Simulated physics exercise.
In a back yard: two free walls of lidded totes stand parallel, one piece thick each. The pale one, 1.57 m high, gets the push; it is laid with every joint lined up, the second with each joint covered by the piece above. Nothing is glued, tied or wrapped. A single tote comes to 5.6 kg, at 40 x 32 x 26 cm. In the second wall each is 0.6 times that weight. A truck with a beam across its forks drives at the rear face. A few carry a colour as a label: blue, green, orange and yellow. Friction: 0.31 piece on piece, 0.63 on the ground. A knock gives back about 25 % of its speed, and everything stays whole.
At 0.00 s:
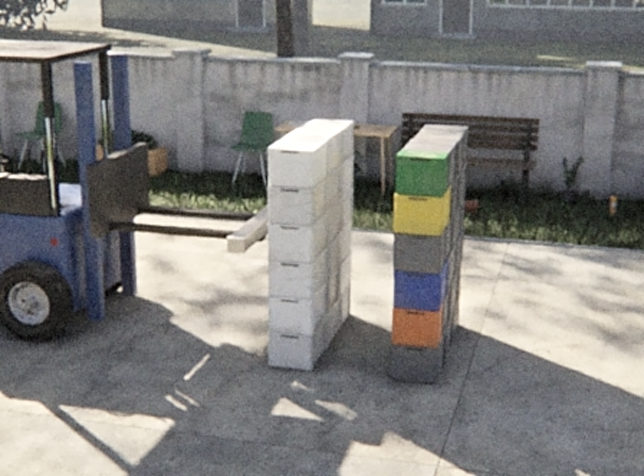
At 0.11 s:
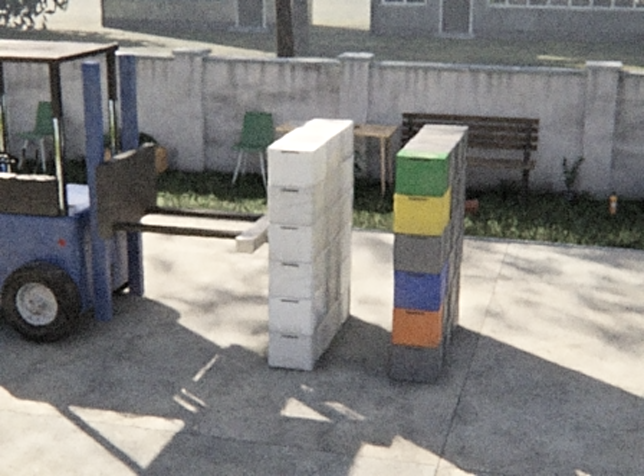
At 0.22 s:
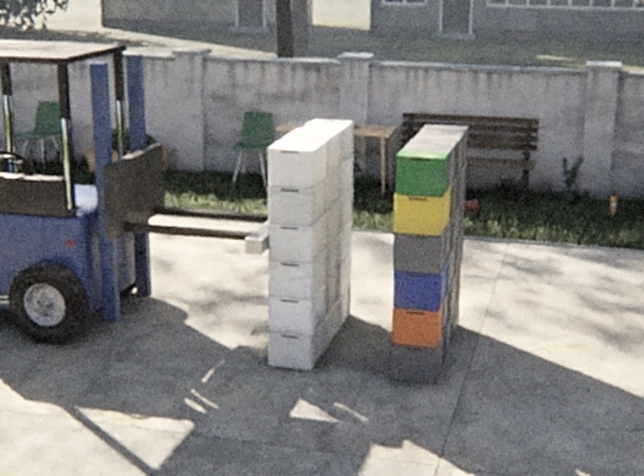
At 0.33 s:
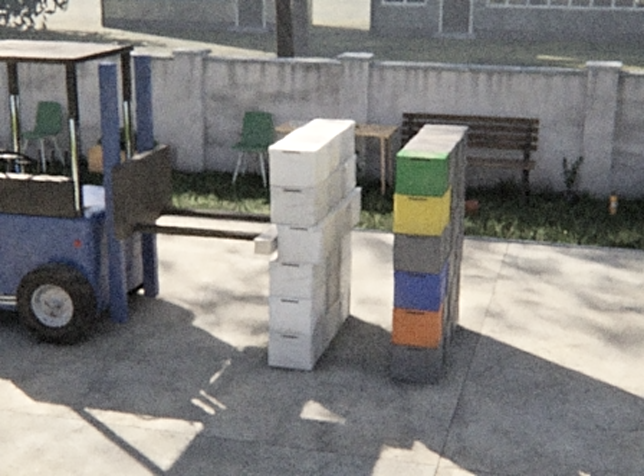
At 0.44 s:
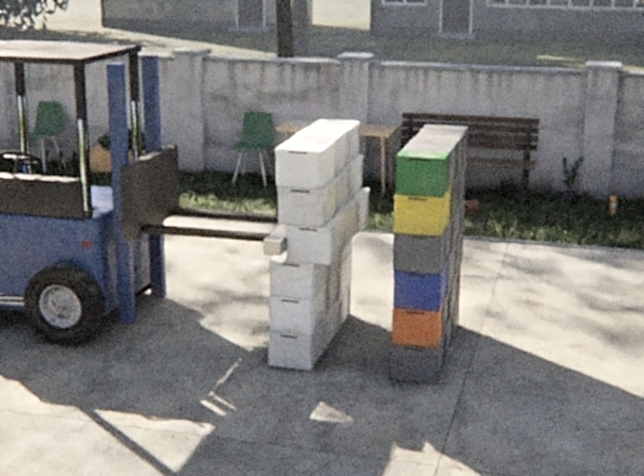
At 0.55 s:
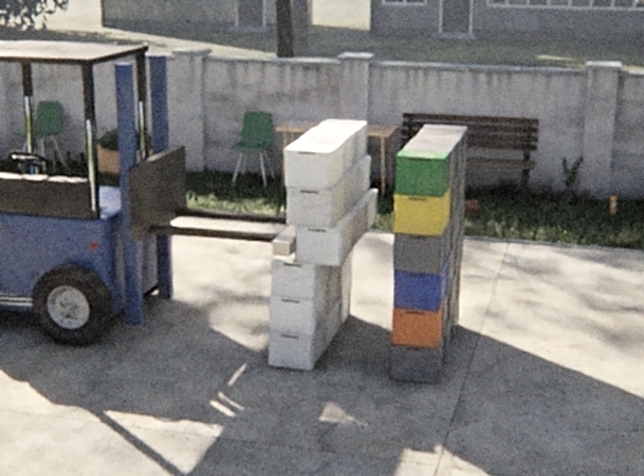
A blue forklift with a beam across its forks stands at the left of a sunlit paved yard, seen from slightly above, with a pale wall, chairs and a bench behind. A white stack of lidded totes stands mid-view, beside one faced in green, yellow, grey, blue and orange. The truck creeps right, its beam pushing the white stack's middle tote out of line and shifting those above, while the coloured stack stays still.
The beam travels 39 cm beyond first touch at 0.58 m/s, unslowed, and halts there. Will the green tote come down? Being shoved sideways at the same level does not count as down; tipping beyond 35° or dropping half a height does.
That tote falls.
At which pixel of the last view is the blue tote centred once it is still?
Near (543, 365).
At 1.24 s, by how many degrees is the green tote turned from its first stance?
Roughly 5°.
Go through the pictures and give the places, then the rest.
In the first picture (we follow the side turned to the camera), beam (237, 246) 13 cm from the wall; green tote (420, 177); yellow tote (417, 216); blue tote (416, 292); no other piece has moved.
Beam (246, 246) 6 cm from the wall; green tote (420, 177), in the second picture.
Beam (255, 247) 1 mm in; green tote (420, 177), in the third picture.
Beam (264, 248) 6 cm in; green tote (420, 177), in the fourth picture.
Beam (273, 249) 13 cm in; green tote (420, 177), in the fifth picture.
Beam (282, 249) 19 cm in; green tote (420, 177); orange tote (415, 329); yellow tote (417, 216); no other piece has moved, in the sixth picture.
Around 1.24 s, 7 of the pale wall down; none of the 21 totes of the second wall down, 17 disturbed; green tote tipped 7°; yellow tote tipped 7°.
Around 1.80 s, 9 of the pale wall down; 17 of the 21 totes of the second wall down; green tote tipped 53°, 51 cm lower; blue tote tipped 54°, 16 cm lower.
Finally (3.5 s), 9 of the pale wall down; 17 of the 21 totes of the second wall down; green tote on its side; blue tote on its side; orange tote on its side. Seen by the last camera, middles, blue tote near (543, 366).
